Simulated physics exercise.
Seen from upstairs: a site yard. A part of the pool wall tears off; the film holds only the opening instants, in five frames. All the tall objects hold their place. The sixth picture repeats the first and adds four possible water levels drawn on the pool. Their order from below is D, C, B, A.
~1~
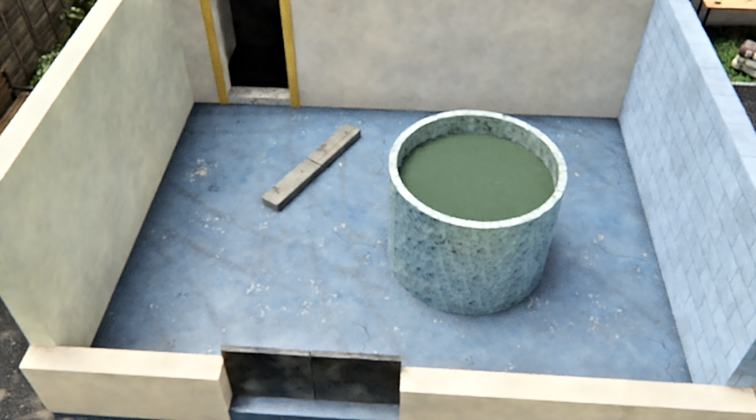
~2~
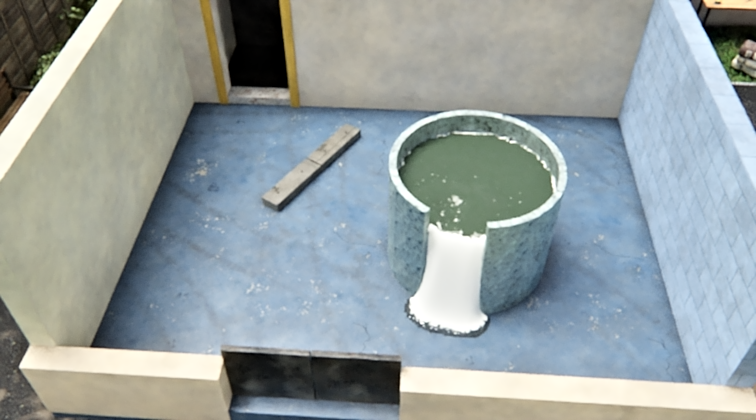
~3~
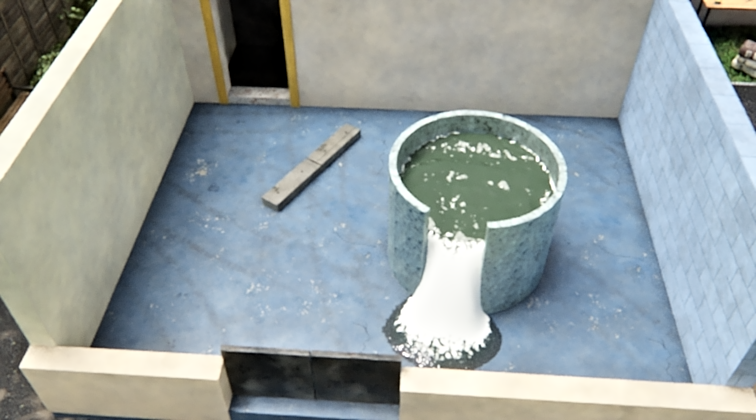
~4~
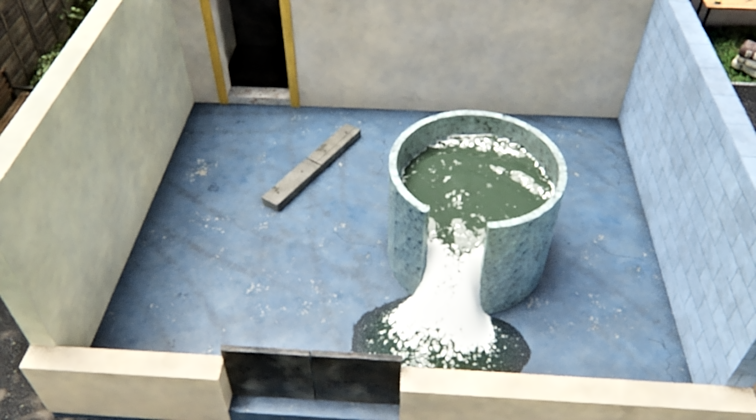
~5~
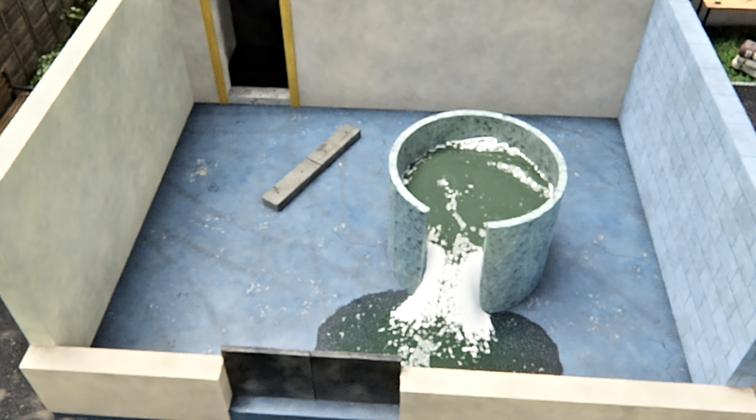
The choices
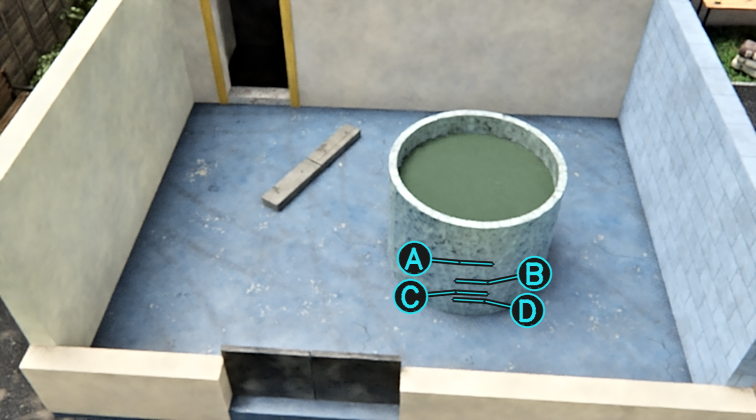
Green water rests in a round, pale greenish stone pool, then pours white and foaming through a gap in its near side and spreads in a dark, widening patch across the ground. The still, high view looks down into a walled yard with a blue floor. A grey beam lies left of the pool, a yellow-framed doorway stands behind, and a dark gate sits shut in the low front wall.
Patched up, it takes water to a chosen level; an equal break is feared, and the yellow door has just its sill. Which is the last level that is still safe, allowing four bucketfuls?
A is the one.
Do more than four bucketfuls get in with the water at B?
No.
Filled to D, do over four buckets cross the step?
No, not at all.
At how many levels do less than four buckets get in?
All of the four.
On the marked copy, A at (475, 263); B at (472, 281); C at (470, 293); D at (469, 300); from the bottom up D, C, B, A.
For mark A, a splash gets over, under a bucket.
For mark B, nothing gets over.
For mark C, nothing gets over.
For mark D, nothing gets over.
